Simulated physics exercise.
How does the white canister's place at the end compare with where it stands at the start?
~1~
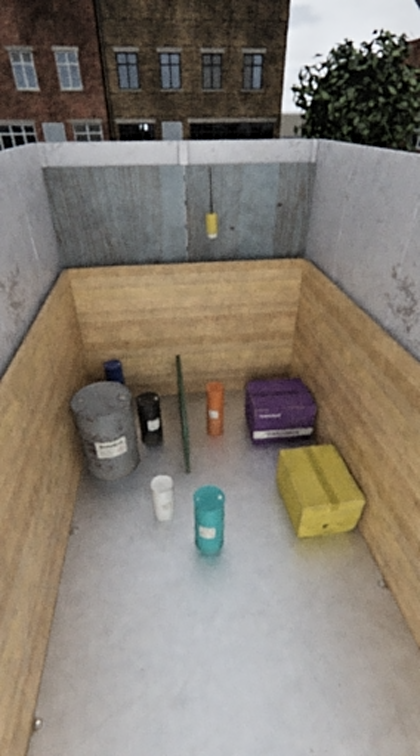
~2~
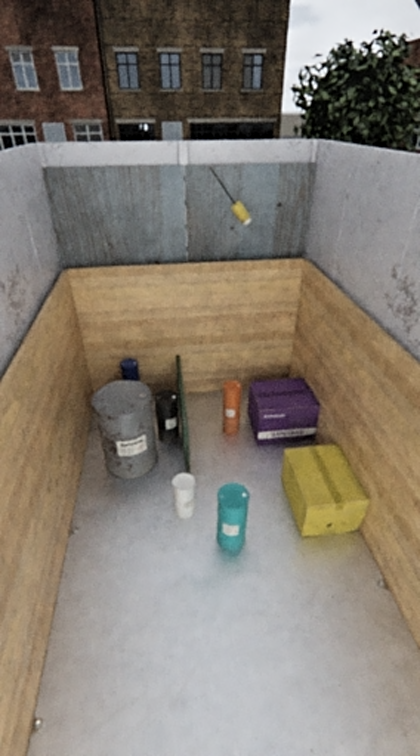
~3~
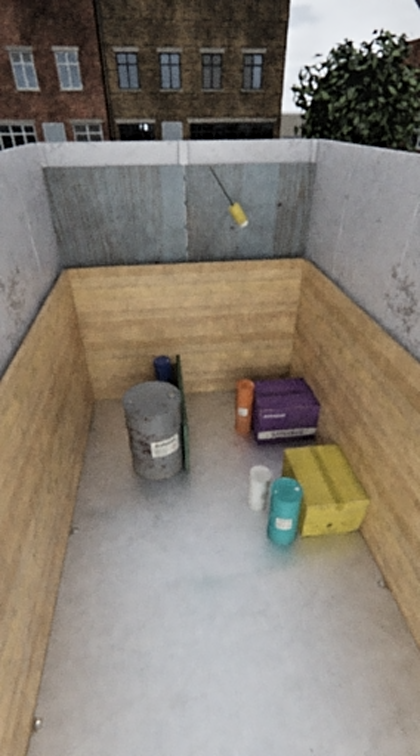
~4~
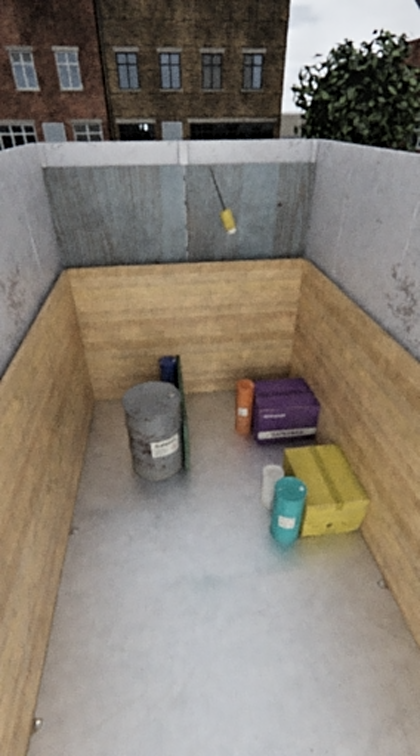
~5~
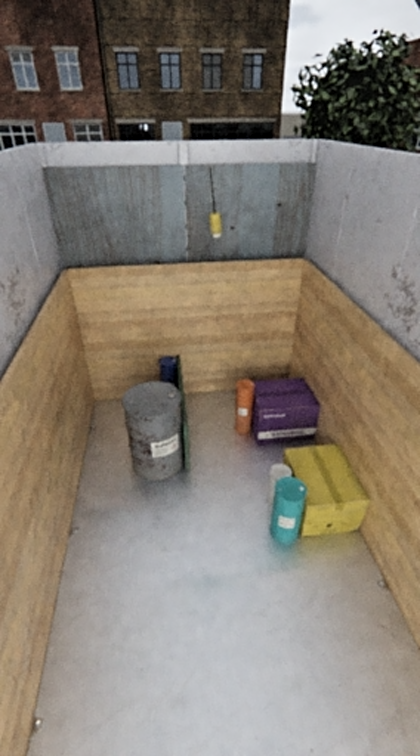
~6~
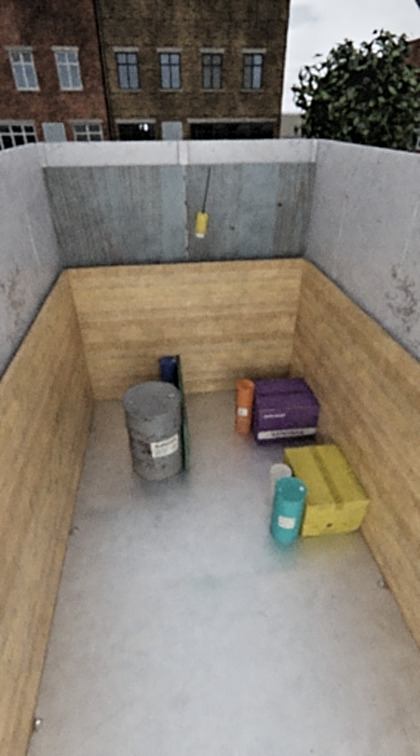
At the start the white canister stands in the open near the middle of the floor, to the left of the turquoise canister. At the end it is well to the right, beside the yellow box and partly hidden behind the turquoise canister.
